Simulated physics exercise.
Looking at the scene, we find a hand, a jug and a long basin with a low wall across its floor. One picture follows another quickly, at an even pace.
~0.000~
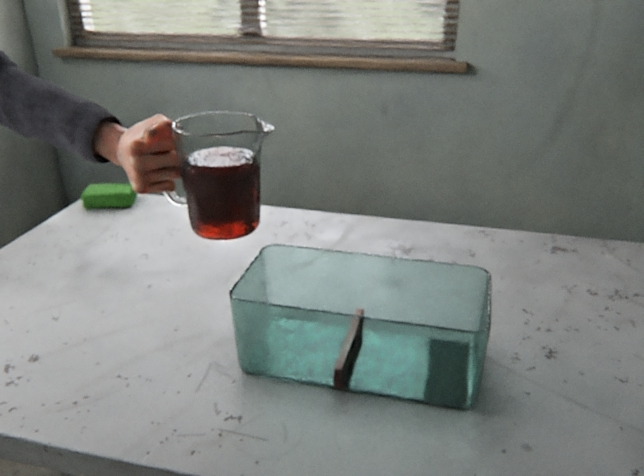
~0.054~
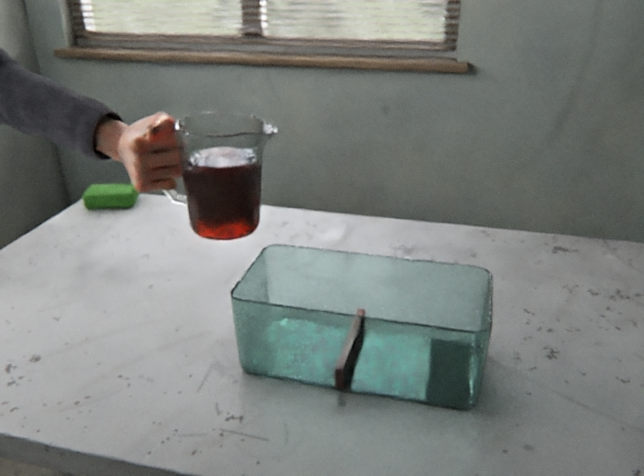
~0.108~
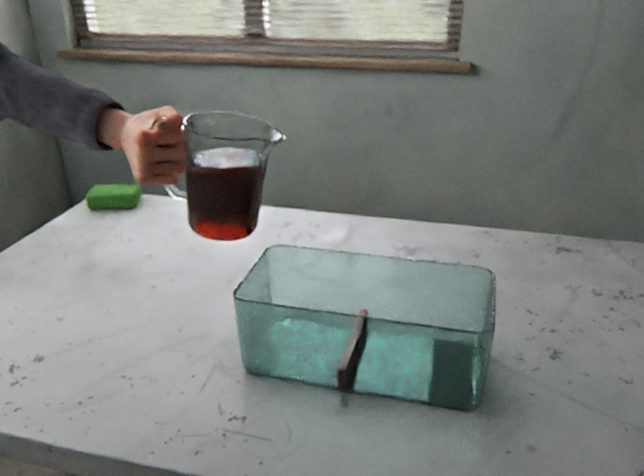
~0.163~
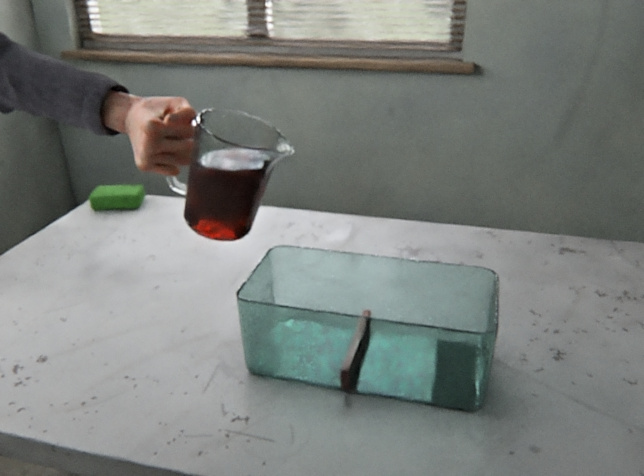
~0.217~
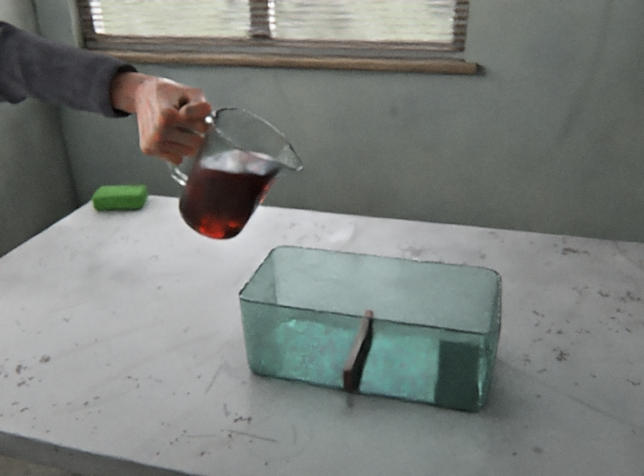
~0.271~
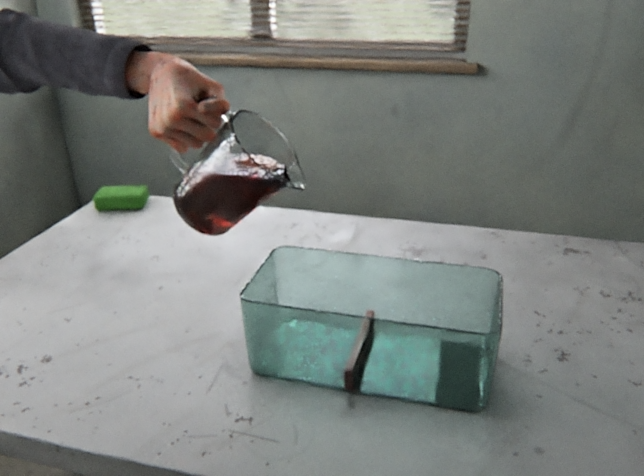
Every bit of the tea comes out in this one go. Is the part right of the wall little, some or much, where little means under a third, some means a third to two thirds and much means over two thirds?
Little.
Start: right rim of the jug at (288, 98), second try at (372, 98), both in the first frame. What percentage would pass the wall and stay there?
The first start gives some 25 %, the second some 75 %.
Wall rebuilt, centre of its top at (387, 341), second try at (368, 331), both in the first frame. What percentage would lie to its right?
Roughly 15 % and 5 %.
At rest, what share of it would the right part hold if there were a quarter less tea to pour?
Roughly 15 percent.
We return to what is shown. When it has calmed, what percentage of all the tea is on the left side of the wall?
Something like 80 per cent, roughly.
A moment on, the jug is tipped right over and 55 per cent is still to pour, 22 is left of the wall and 0 right of it.
Next, the jug is tipped right over and 8 per cent is still to pour, 77 is left of the wall and 3 right of it.
Then the jug is tipped right over and 0 per cent is still to pour, 82 is left of the wall and 10 right of it.
Later the jug is tipped right over and 0 per cent is still to pour, 80 is left of the wall and 14 right of it.
At rest 79 per cent lies left of the wall, 15 right of it and 6 outside.
